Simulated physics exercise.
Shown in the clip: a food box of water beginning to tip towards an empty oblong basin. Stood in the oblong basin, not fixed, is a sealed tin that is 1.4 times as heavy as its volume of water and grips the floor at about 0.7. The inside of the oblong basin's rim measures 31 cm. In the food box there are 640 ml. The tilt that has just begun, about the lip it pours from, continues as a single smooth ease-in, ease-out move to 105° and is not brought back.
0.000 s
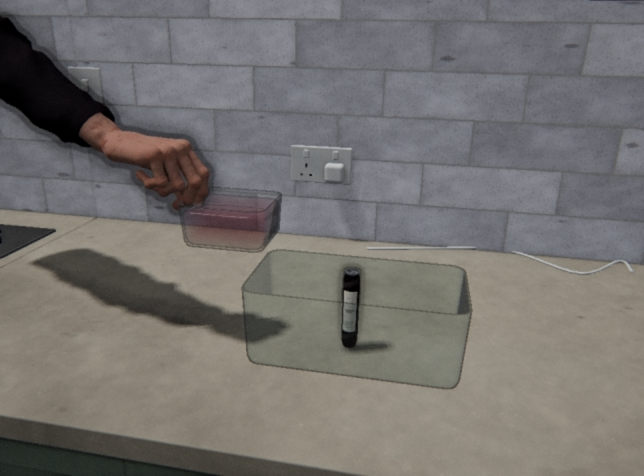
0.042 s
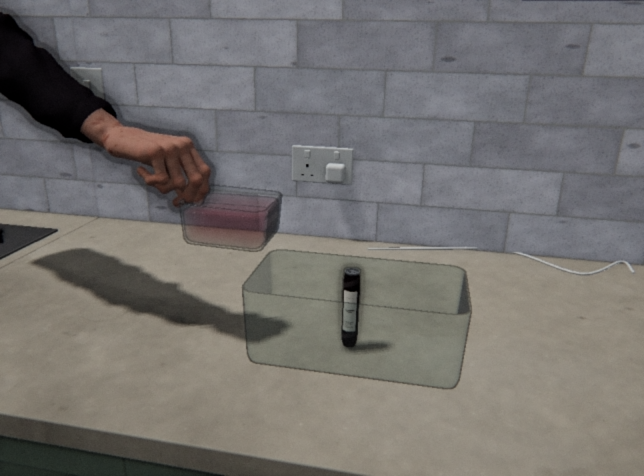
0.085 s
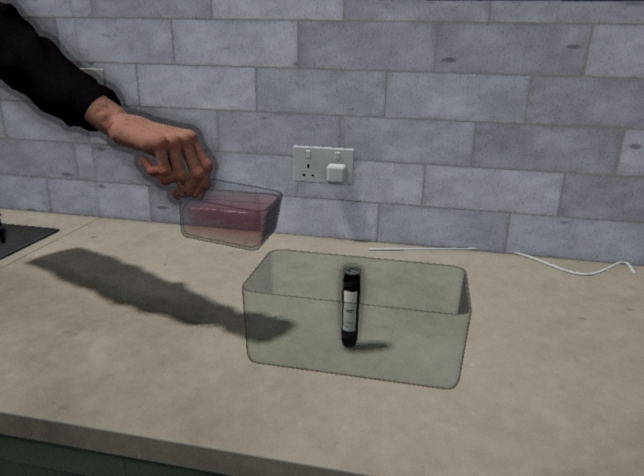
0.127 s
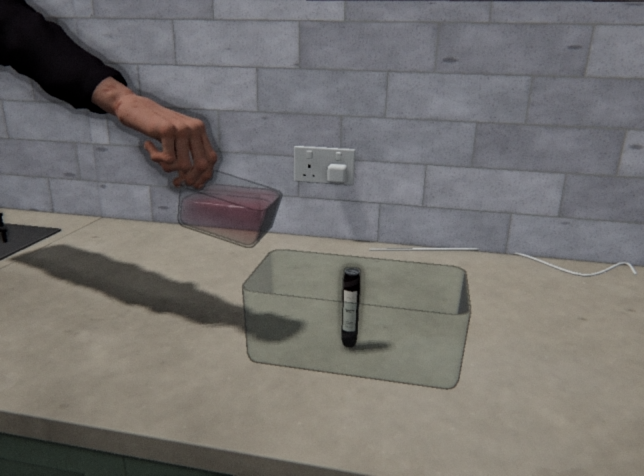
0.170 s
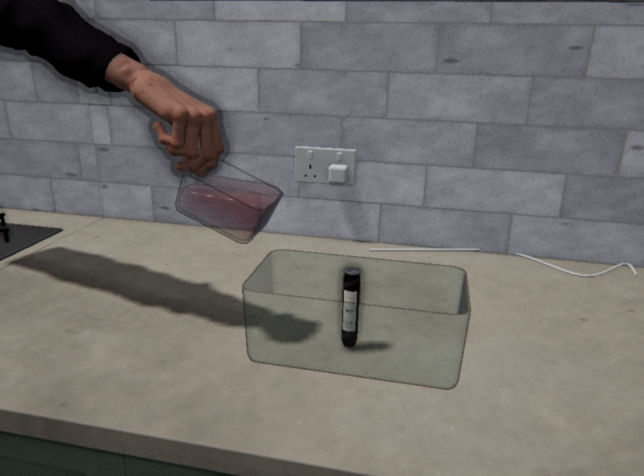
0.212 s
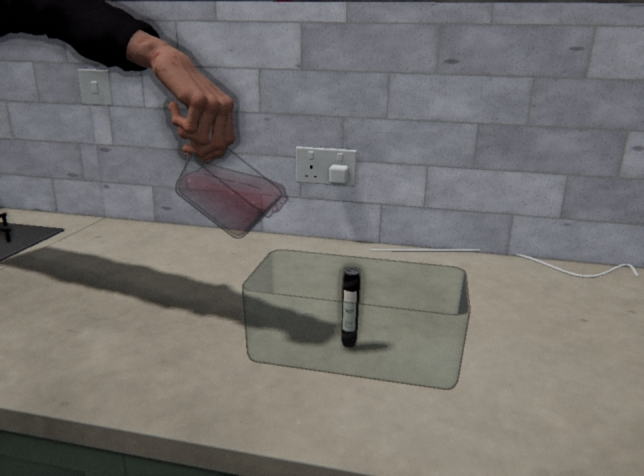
The clip shows a hand holding a clear food box of reddish liquid above a countertop, slowly at first and then more steeply tilting it rightward beside a larger, clear oblong basin in which a small dark cylindrical object stands.
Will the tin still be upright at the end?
No, it keels over.
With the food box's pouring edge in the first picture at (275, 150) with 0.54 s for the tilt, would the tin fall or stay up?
Then it stays on its base.
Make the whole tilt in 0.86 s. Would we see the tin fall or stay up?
Well, the tin simply tips.
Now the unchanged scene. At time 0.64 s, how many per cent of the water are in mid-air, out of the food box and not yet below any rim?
Airborne fraction: Approx. 7 %.
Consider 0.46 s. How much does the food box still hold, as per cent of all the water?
I reckon about 24 in a hundred is still held.
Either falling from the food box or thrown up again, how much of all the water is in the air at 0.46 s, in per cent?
Around 58 in a hundred.
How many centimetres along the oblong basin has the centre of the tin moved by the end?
Roughly 7.5 cm.
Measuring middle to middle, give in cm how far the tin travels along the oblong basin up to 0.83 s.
Close to 8 cm.
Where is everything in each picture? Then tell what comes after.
In the first frame, tilt 0°; pouring edge (274, 203); surface from (195, 201) to (274, 208); the oblong basin's rim runs from (257, 269) to (468, 290); the tin's top is at (352, 275).
In the second frame, tilt 2°; pouring edge (274, 203); surface from (195, 200) to (274, 206).
In the third frame, tilt 6°; pouring edge (274, 203); surface from (195, 197) to (274, 202).
In the fourth frame, tilt 14°; pouring edge (274, 203); surface from (195, 191) to (275, 198).
In the fifth frame, tilt 24°; pouring edge (274, 203); surface from (194, 183) to (274, 198); 3 per cent is over the edge.
In the sixth frame, tilt 35°; pouring edge (274, 203); surface from (194, 170) to (269, 191); 7 per cent is over the edge.
Then, 0.46 s in, the tilt is 99° and 25 per cent is still to pour; the tin stands where it began.
Then, 0.64 s in, the tilt is 105° and 1 per cent is still to pour; the tin leans 21°.
Then, 0.83 s in, the tilt is 105° and 0 per cent is still to pour; the tin lies on its side.
Then, 1.04 s in, the tilt is 105° and 0 per cent is still to pour; the tin lies on its side.
Finally, the tin lies on its side.
